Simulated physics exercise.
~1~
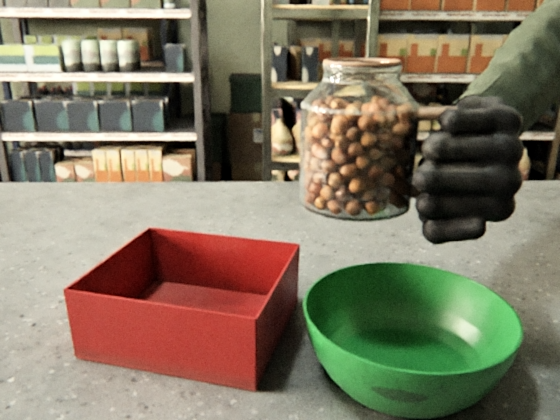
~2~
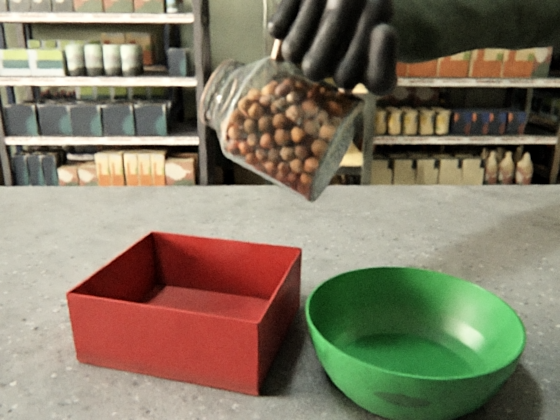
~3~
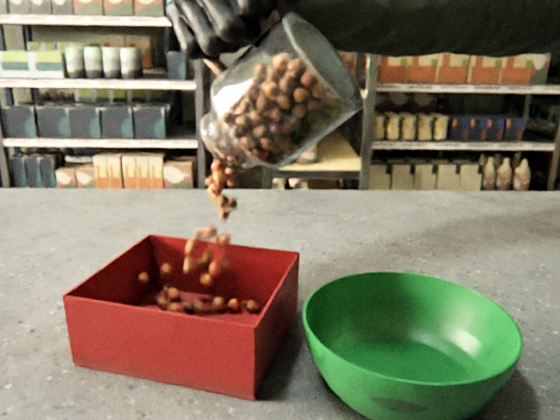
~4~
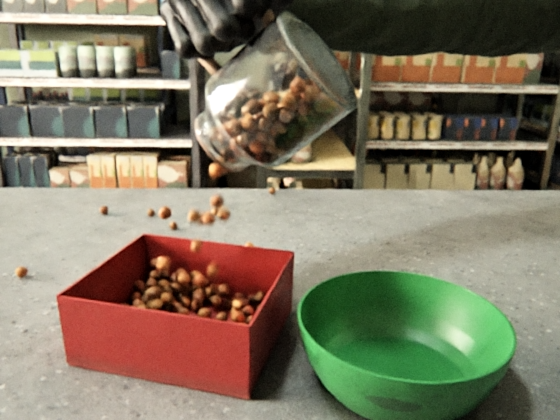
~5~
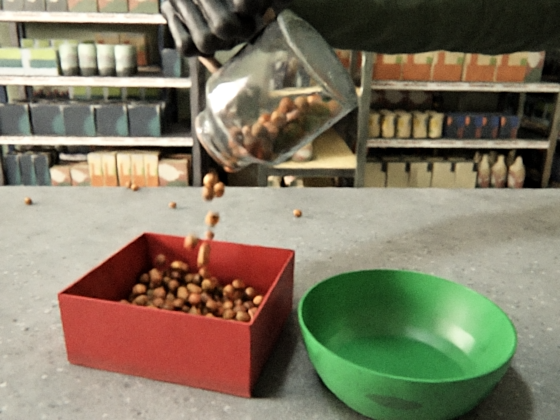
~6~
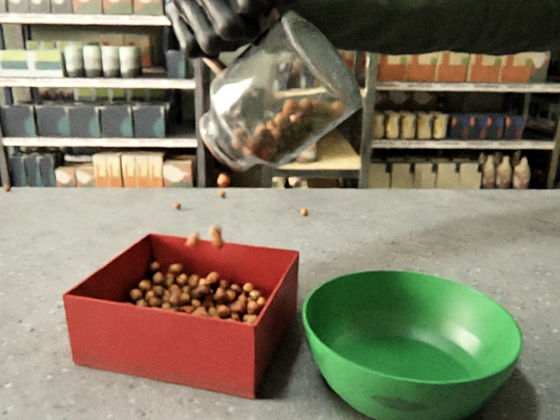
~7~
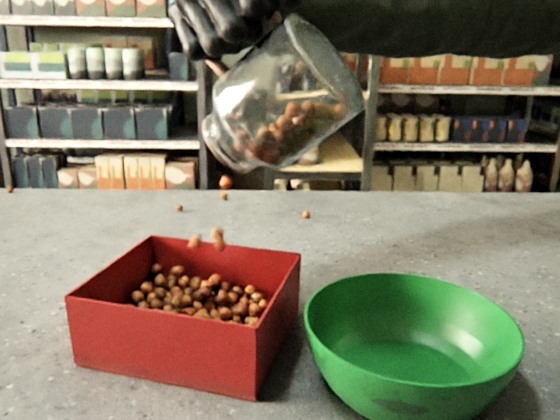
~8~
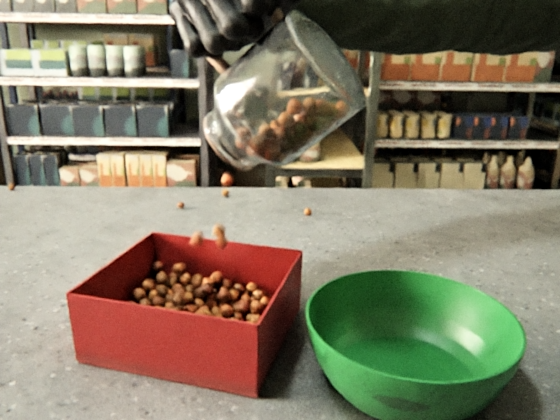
On a speckled grey counter in front of stocked shelves, a red square tin sits to the left of a green bowl. A black-gloved hand holds a glass jar of hazelnuts upright above them, then moves it left and tips it over. The nuts spill down from the mouth into the red tin, while a few bounce or scatter onto the counter behind it. The stream thins with the jar held tilted. By the end, the tin holds a large heap, some nuts remain in the jar, and the green bowl is empty.
